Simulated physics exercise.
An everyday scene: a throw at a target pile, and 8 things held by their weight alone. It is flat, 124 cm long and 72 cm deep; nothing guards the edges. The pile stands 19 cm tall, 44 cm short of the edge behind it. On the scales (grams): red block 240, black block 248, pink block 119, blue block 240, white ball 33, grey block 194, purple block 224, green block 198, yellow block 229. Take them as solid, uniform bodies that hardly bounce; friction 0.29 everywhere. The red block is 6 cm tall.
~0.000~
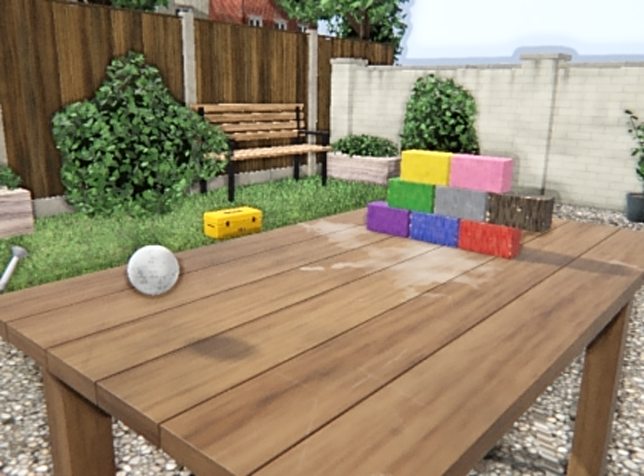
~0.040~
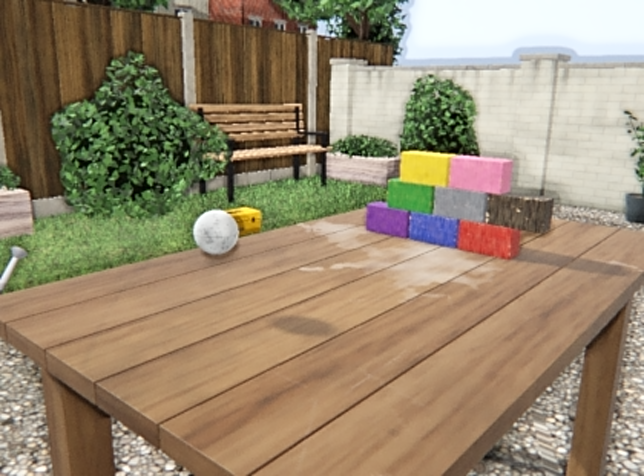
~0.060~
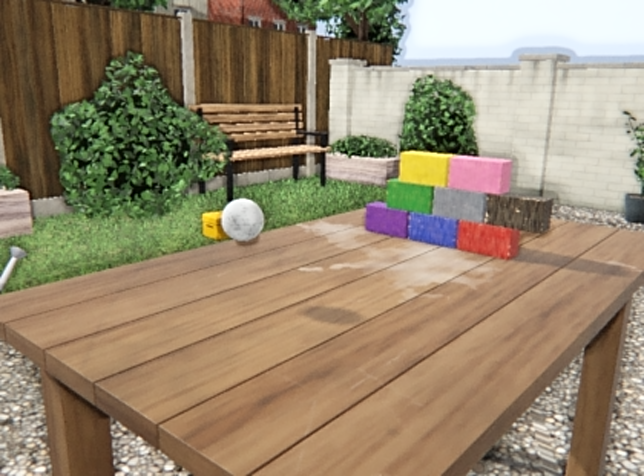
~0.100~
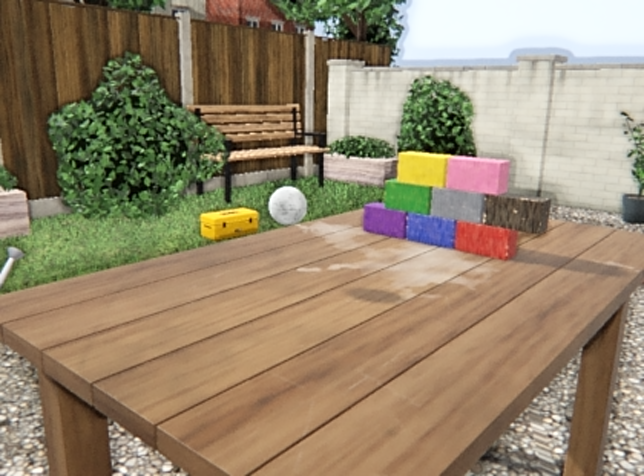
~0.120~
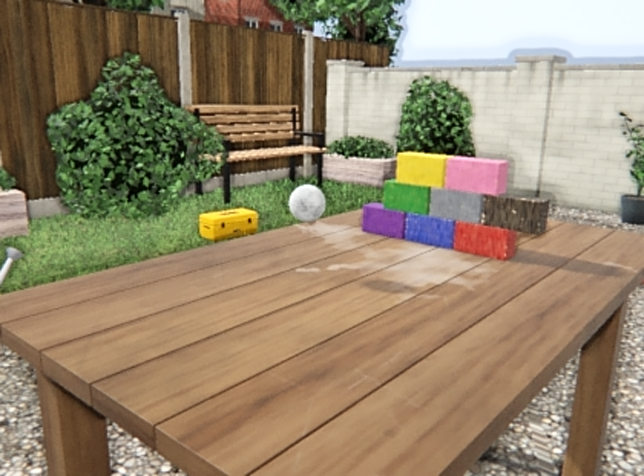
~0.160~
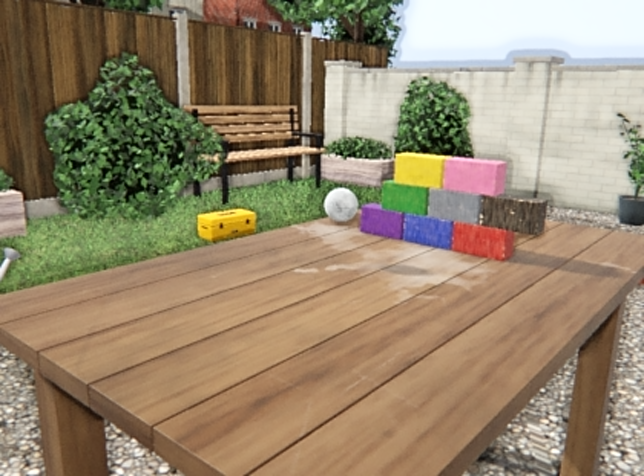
In the video, a white ball moves from left to right across a wooden garden table, passing in front of a yellow box on the grass and drawing steadily closer to a stack of coloured blocks that stays still.
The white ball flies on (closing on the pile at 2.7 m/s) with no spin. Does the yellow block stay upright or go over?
The yellow block keeps standing.
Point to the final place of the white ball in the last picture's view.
At about (379, 228).
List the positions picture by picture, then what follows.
In the first frame, gap 62 cm; white ball (154, 270); yellow block (429, 167).
In the second frame, gap 51 cm; white ball (217, 232); pink block (480, 174).
In the third frame, gap 46 cm; white ball (243, 220); grey block (463, 203).
In the fourth frame, gap 35 cm; white ball (288, 206); green block (412, 197).
In the fifth frame, gap 29 cm; white ball (307, 203); black block (515, 213).
In the sixth frame, gap 18 cm; white ball (341, 205); yellow block (423, 170).
Around 0.44 s, white ball near (381, 228).
Around 0.72 s, yellow block resting near (423, 170).
Finally (1.0 s), all 8 still in place (within 4 cm). Final places as that camera would see them, yellow block near (423, 170).
